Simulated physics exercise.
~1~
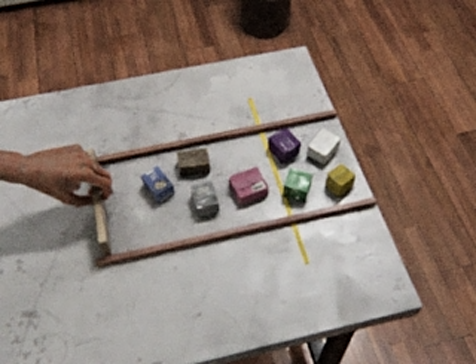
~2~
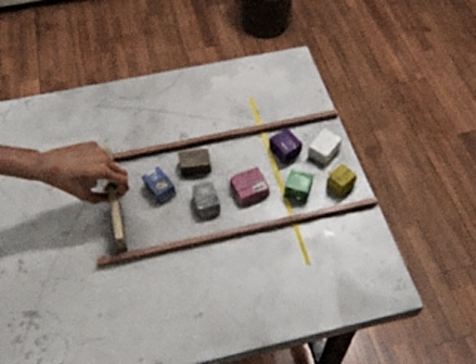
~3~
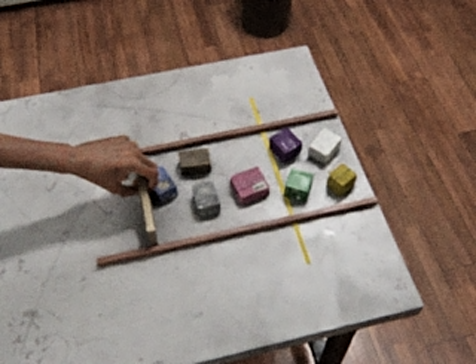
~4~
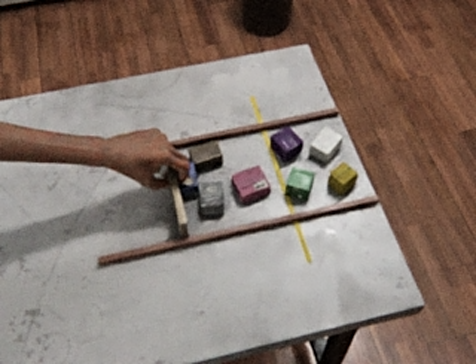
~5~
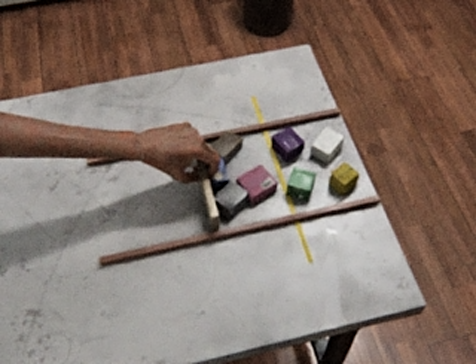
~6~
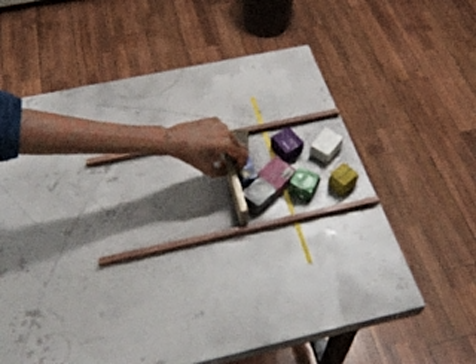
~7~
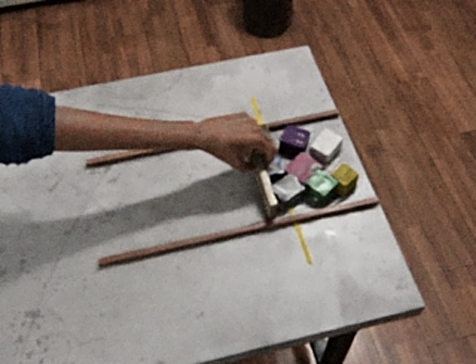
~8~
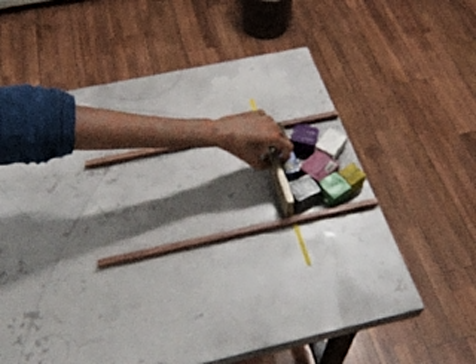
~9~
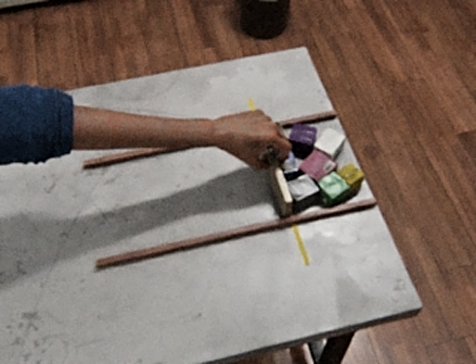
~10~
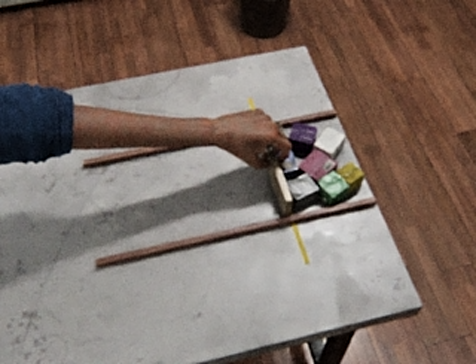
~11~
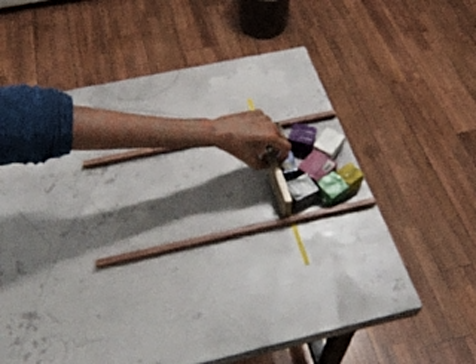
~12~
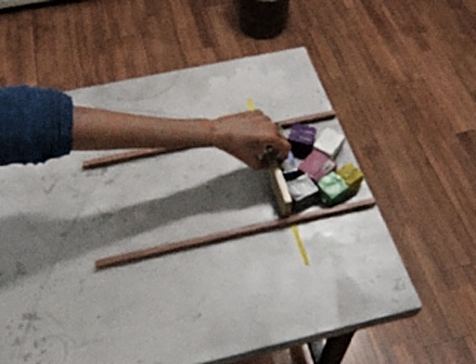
A hand slid a small upright board to the right between two wooden rails, gathering the blue, grey, dark and pink blocks and pushing them against the others, then stopped around the yellow tape with every block bunched together still on the table.
